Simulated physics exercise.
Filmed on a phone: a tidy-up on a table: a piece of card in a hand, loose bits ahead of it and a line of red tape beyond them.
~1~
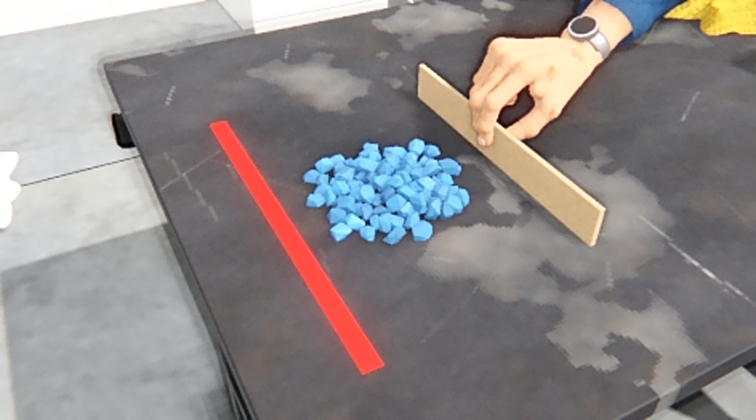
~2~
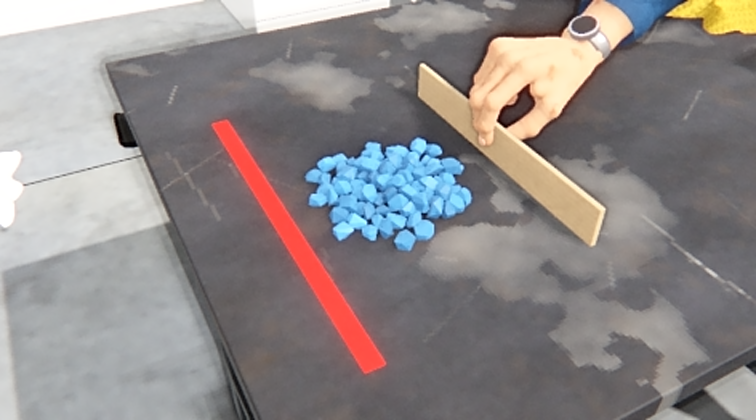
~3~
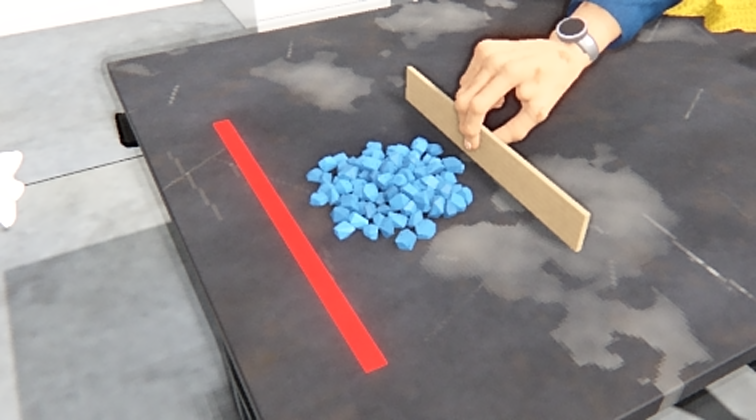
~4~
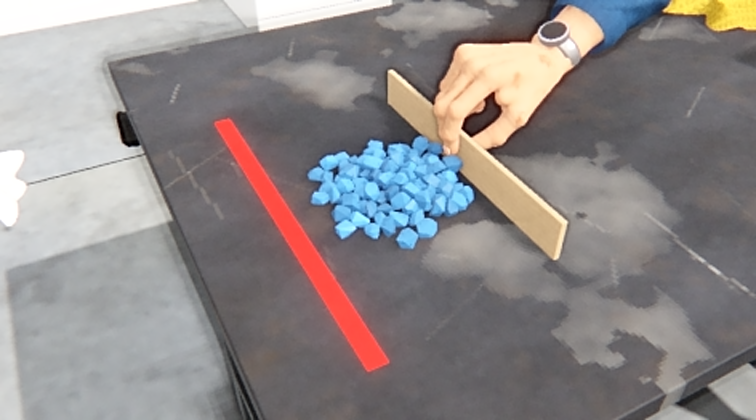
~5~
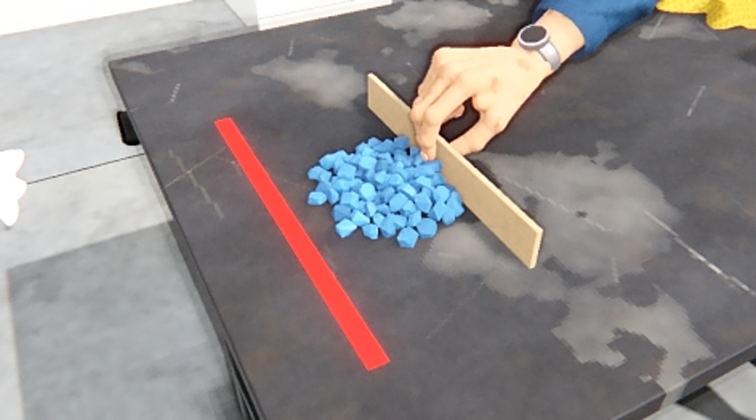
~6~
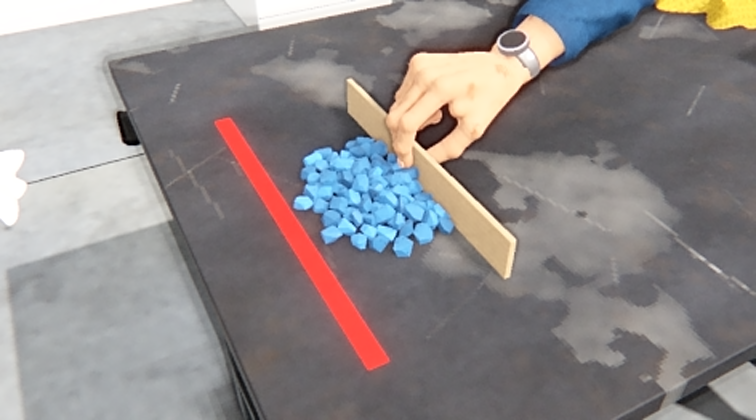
A hand held a thin board upright on a dark table, then slid it left into a heap of blue stones, bunching them up and pushing them a little closer to a strip of red tape.
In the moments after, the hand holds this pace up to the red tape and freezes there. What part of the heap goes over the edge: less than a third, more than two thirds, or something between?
Lost: Under a third of the heap.
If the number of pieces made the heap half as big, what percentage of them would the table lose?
About 0 per cent.
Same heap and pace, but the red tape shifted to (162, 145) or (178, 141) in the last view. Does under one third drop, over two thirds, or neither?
The first try: Above two thirds. The second: Beyond two thirds.
Shortly afterwards, piece of card still moving, near (346, 168); heap all on the table, its front near (242, 220).
Next, piece of card stopped at the red tape; heap a little over the edge.
In the end, piece of card stopped at the red tape; heap a little over the edge.
